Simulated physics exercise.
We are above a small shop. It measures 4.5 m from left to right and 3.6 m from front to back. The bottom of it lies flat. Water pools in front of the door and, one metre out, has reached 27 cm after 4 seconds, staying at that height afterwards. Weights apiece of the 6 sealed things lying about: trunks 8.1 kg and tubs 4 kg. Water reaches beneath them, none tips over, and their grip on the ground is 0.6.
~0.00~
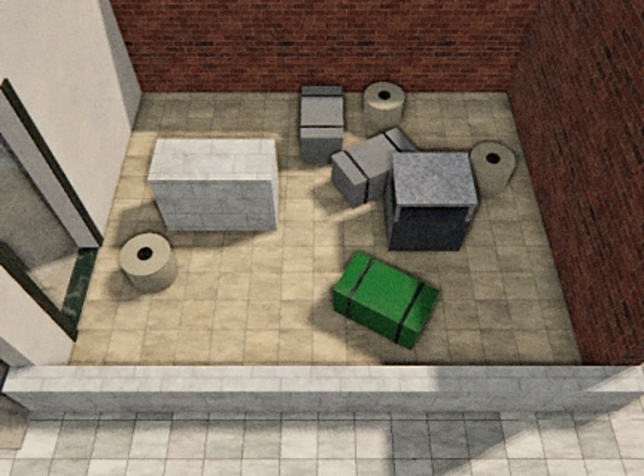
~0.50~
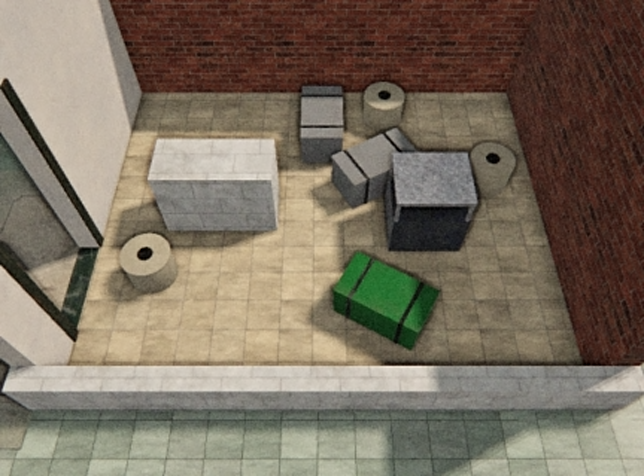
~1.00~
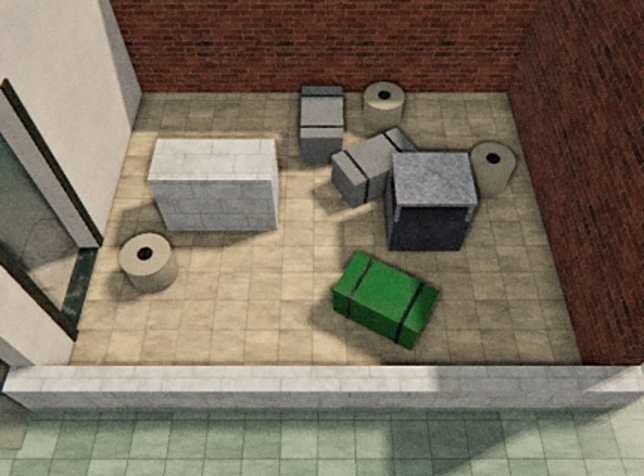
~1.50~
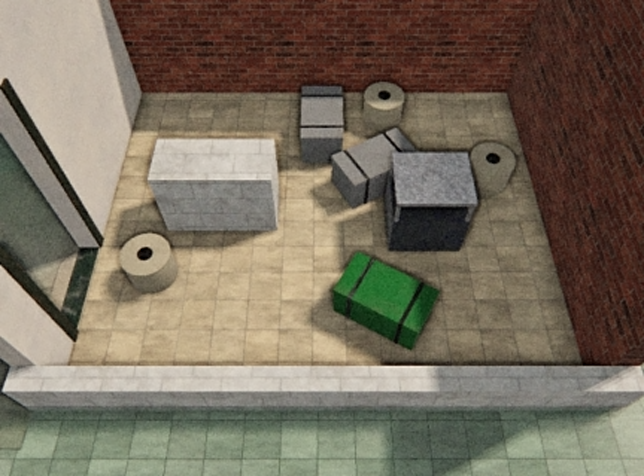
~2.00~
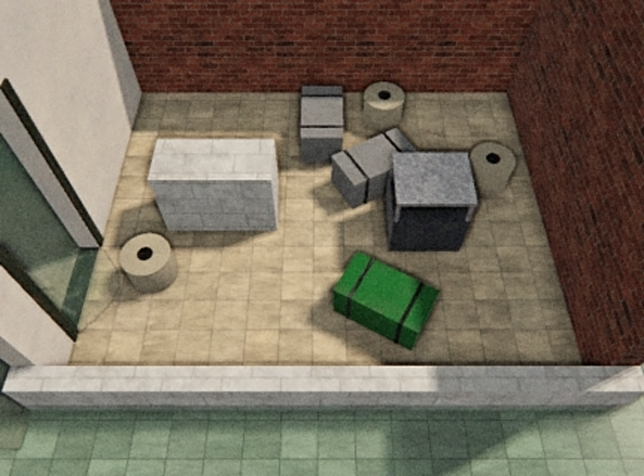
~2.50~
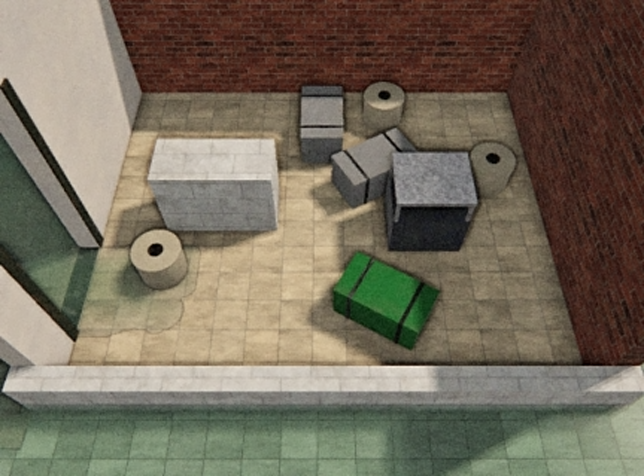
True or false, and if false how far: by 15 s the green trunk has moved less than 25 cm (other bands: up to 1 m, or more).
False, more than 1 m.
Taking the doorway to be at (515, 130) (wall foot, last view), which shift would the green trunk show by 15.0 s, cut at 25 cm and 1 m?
In that case the green trunk travels far.
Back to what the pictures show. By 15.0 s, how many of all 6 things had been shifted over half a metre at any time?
It works out to 6.
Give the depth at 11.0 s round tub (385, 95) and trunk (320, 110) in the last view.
Close to 7 and 7 centimetres.
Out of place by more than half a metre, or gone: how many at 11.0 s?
Result: 6.
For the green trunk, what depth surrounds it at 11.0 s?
I'd say around 9 cm.
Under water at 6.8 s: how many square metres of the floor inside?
13 m2.
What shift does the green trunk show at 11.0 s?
250 cm or so by then.
After 3.5 s the green trunk is near (386, 290), 0.0 m from its start, aground; 0 afloat.
After 6.8 s the green trunk is near (529, 189), 1.8 m from its start, afloat; 2 afloat.
After 11.0 s the green trunk is near (316, 81), 2.7 m from its start, afloat; 6 afloat.
After 15.0 s the green trunk is near (166, 96), 3.2 m from its start, afloat; 6 afloat.
